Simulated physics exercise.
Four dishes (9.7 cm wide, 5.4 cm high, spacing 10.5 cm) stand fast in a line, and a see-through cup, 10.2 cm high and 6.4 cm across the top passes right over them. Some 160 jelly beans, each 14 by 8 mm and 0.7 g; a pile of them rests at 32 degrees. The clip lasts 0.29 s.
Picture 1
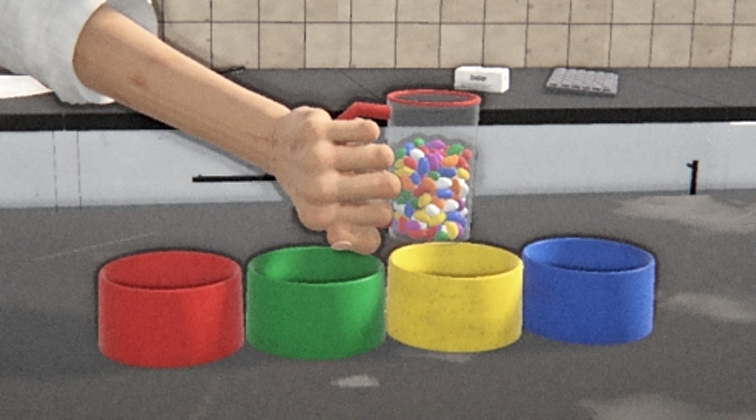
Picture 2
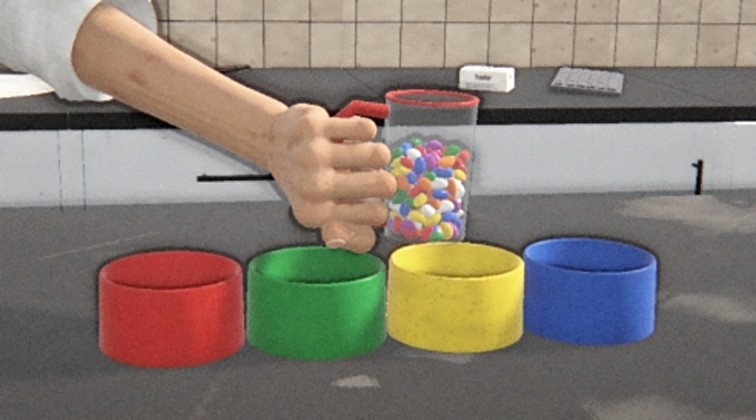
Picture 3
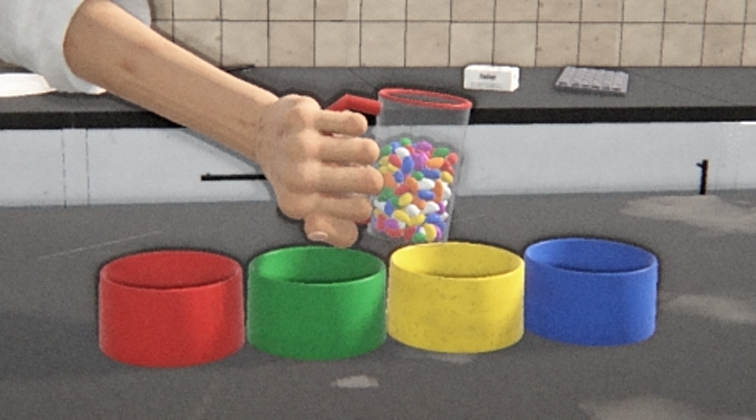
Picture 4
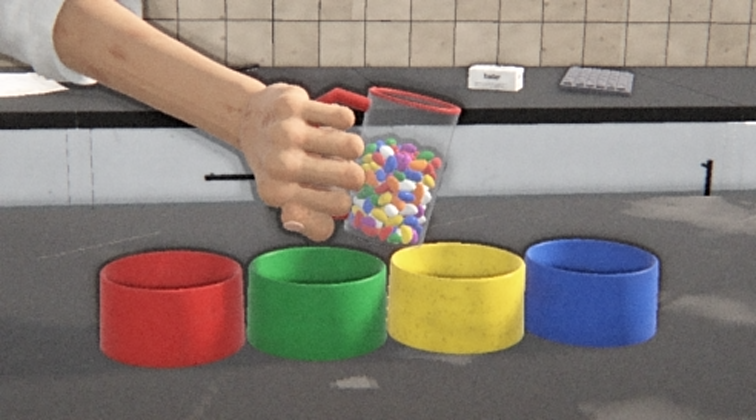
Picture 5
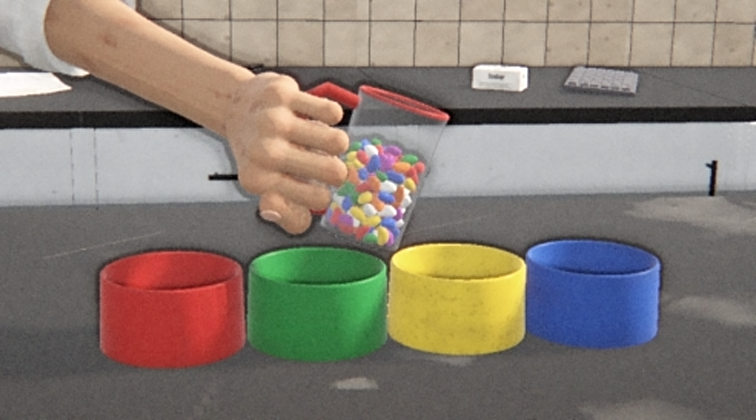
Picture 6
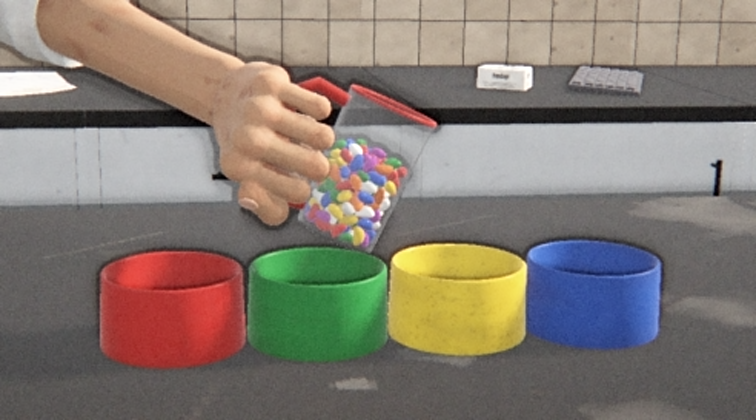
A kitchen-like room with a cream tiled wall and a dark counter is seen from slightly above a grey tabletop. Red, green, yellow and blue dishes stand in a row from left to right, with a hand behind them gripping a clear, red-rimmed cup of multicoloured jelly beans. The hand, at first nearly still, moves the cup left while tilting it rightward, as the view shifts very slightly.
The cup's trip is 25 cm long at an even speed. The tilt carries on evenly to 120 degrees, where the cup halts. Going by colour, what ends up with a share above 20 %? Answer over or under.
Red dish: Over; blue dish: Under; green dish: Under; yellow dish: Under; on the counter: Under.
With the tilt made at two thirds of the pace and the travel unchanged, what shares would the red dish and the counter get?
Red 100, counter 0.
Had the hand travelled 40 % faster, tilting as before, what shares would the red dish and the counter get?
In that case red 100, counter 0.
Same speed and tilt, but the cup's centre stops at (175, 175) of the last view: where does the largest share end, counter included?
Most goes to: Green.
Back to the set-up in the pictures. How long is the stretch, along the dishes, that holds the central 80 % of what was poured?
Some 5 cm.
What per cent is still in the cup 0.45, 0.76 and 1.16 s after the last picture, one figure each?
In turn: 100, 100, 40.
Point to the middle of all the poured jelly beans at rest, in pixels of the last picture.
At about (183, 318).
Then, 0.45 s after the last picture, tilt 69 degrees; cup holds 100 %.
Then, 0.76 s after the last picture, tilt 101 degrees; cup holds 100 %.
Then, 1.16 s after the last picture, tilt 120 degrees; cup holds 40 %, red 60 %.
In the end, red 100 %, blue 0 %, green 0 %, yellow 0 %, counter 0 %.
